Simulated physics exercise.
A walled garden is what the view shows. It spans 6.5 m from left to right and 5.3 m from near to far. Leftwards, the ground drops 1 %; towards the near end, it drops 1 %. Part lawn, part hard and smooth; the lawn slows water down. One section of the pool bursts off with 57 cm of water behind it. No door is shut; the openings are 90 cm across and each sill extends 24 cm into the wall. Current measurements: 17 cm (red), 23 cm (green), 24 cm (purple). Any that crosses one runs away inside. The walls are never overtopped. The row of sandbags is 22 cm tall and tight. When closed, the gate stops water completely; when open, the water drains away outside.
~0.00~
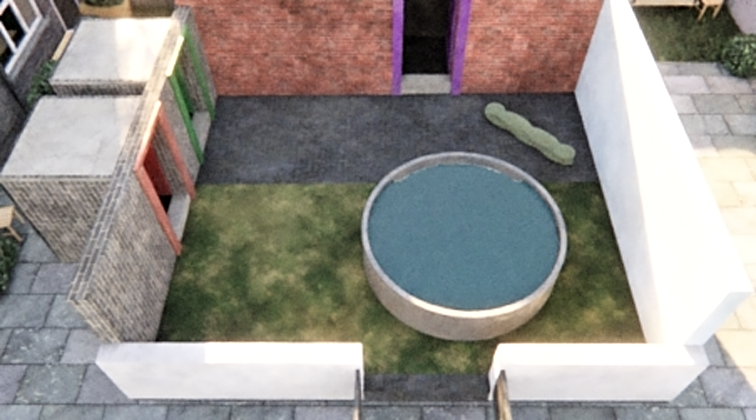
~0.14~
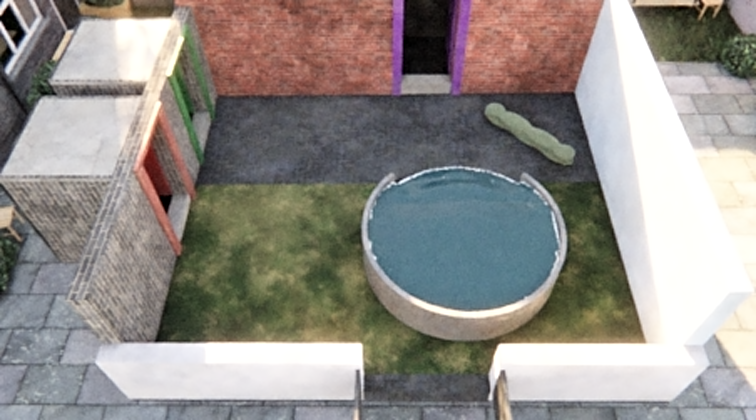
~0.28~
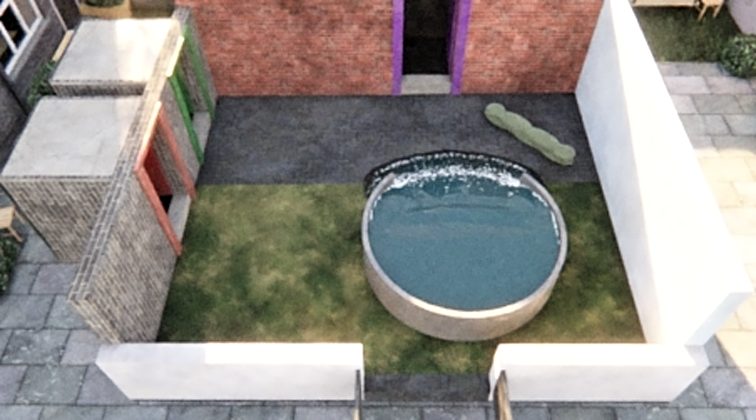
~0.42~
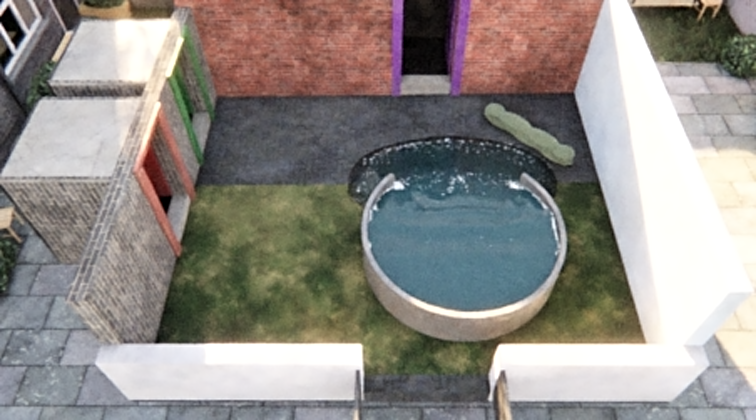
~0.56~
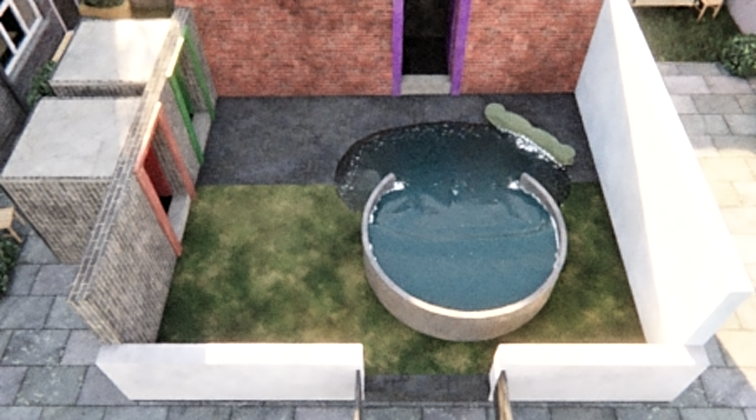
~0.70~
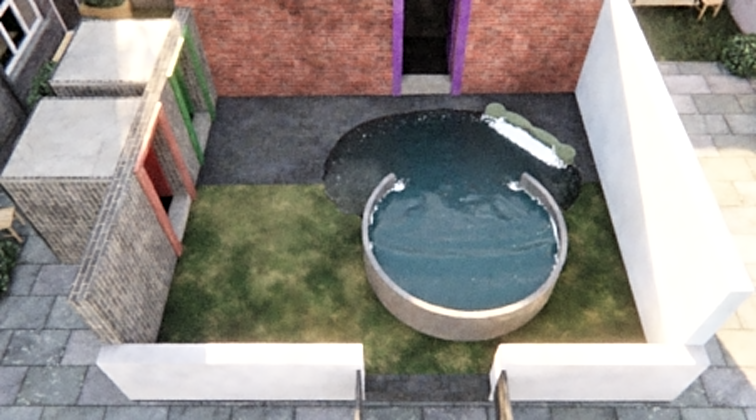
In a walled garden, water bursts from a round pool's far side and spreads across dark paving.
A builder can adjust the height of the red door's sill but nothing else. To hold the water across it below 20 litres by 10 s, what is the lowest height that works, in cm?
Close to 9.5 cm is just enough.
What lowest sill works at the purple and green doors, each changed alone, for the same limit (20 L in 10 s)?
Some 31 cm for purple, some 21 cm for green.
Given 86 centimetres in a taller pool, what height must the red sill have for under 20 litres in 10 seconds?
Minimum height: Approx. 12.5 cm.
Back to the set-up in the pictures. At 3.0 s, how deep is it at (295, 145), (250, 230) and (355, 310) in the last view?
Some 8, 0 and 0 cm.
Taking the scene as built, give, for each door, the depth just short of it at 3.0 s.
Red door: 0 cm; green door: 25 cm; purple door: 29 cm.
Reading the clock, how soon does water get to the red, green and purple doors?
Arrival times - red 3.4 seconds, green 2.4 seconds, purple 0.9 seconds.
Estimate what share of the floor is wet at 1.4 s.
Some 35 per cent of it.
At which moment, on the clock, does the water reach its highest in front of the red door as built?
Roughly at 5.0 s.
After 1.4 s water covers 35 % of the floor, deepest (38 cm) near (435, 96); it has not reached the red door.
After 3.0 s water covers 50 % of the floor, deepest (32 cm) near (215, 113); it has not reached the red door.
After 10.0 s water covers 95 % of the floor, deepest (16 cm) near (288, 373); 10 cm at the red door, 0 litres in over its 17 cm sill.
At the red door as built, the water arrived by 3.5 s and peaked near 14 cm at 5.0 s.
Run again over the same 10 s with other heights there, 29 litres in over 8.5 cm, 8 litres over 11 cm. The limit of 20 litres is kept from about 9.5 cm up.
